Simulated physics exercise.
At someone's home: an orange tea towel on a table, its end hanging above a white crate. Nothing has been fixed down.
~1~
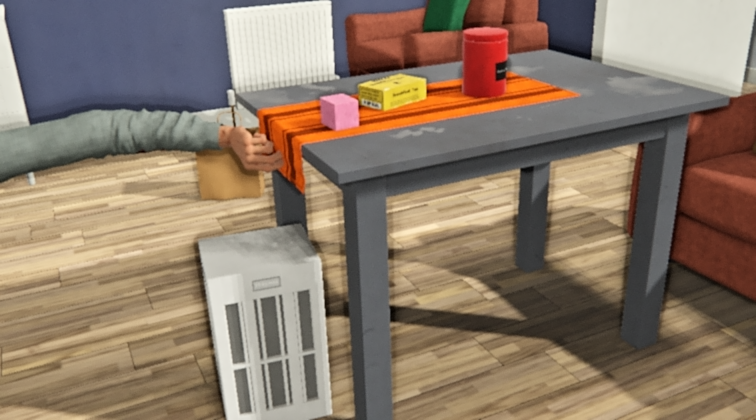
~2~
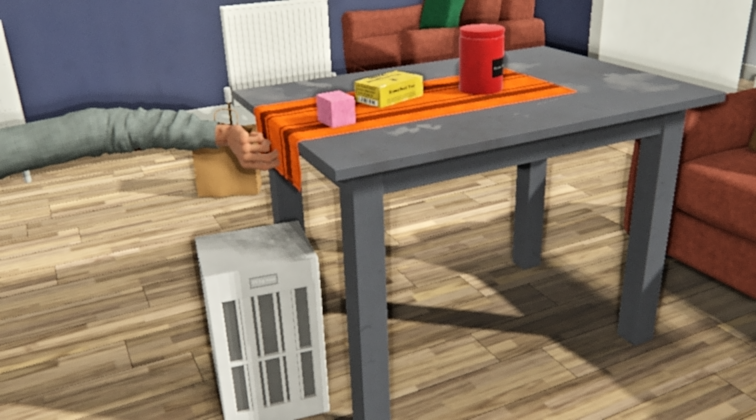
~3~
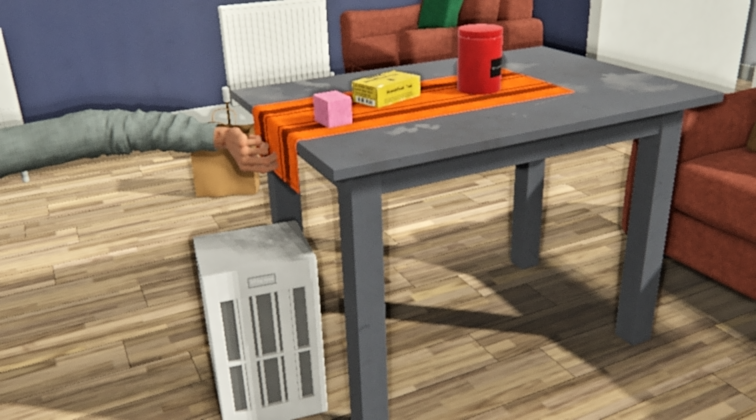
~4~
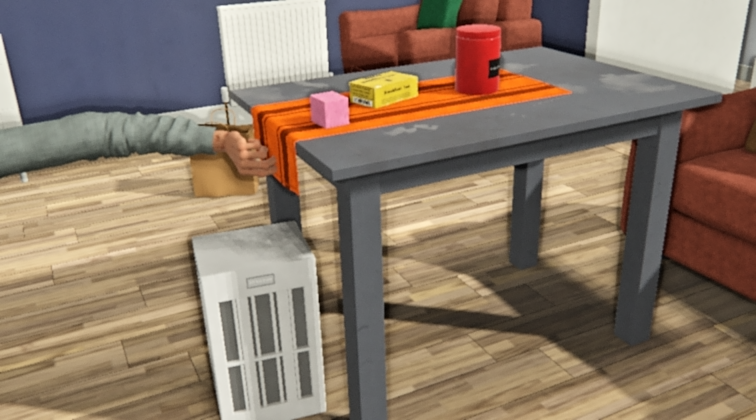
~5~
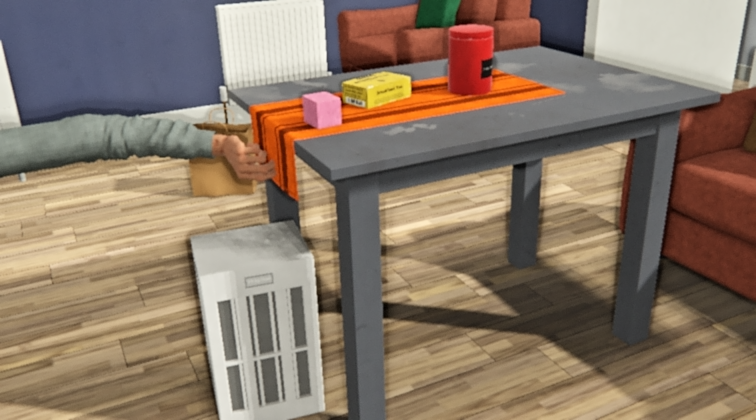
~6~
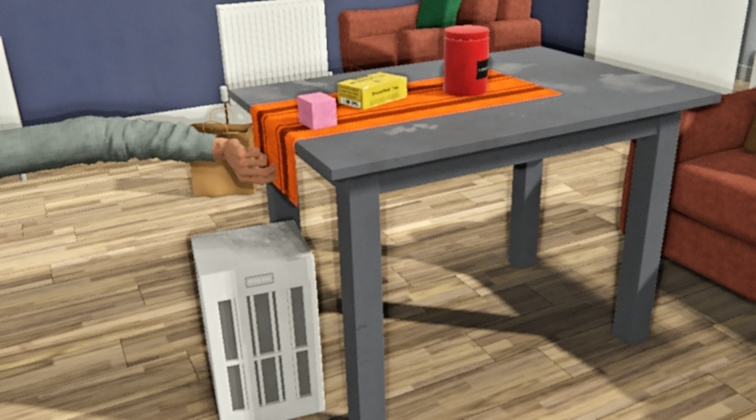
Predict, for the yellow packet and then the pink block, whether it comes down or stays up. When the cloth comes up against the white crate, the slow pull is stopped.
My prediction: The yellow packet stays up; the pink block comes down.
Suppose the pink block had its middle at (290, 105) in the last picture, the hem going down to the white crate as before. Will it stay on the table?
Outcome: Off.
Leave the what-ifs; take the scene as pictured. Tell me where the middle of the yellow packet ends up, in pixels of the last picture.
Around (321, 98).
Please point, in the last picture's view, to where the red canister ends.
Ends at (419, 67).
Then, 0.46 s on from there, hem going down; packet carried along near (351, 93); block carried along near (292, 115).
Then, 0.84 s on from there, hem on the crate; packet carried along near (327, 97); block over the edge.
In the end, hem on the crate; packet carried along near (322, 98); block over the edge. The yellow packet remains up there and the pink block is carried off the end.
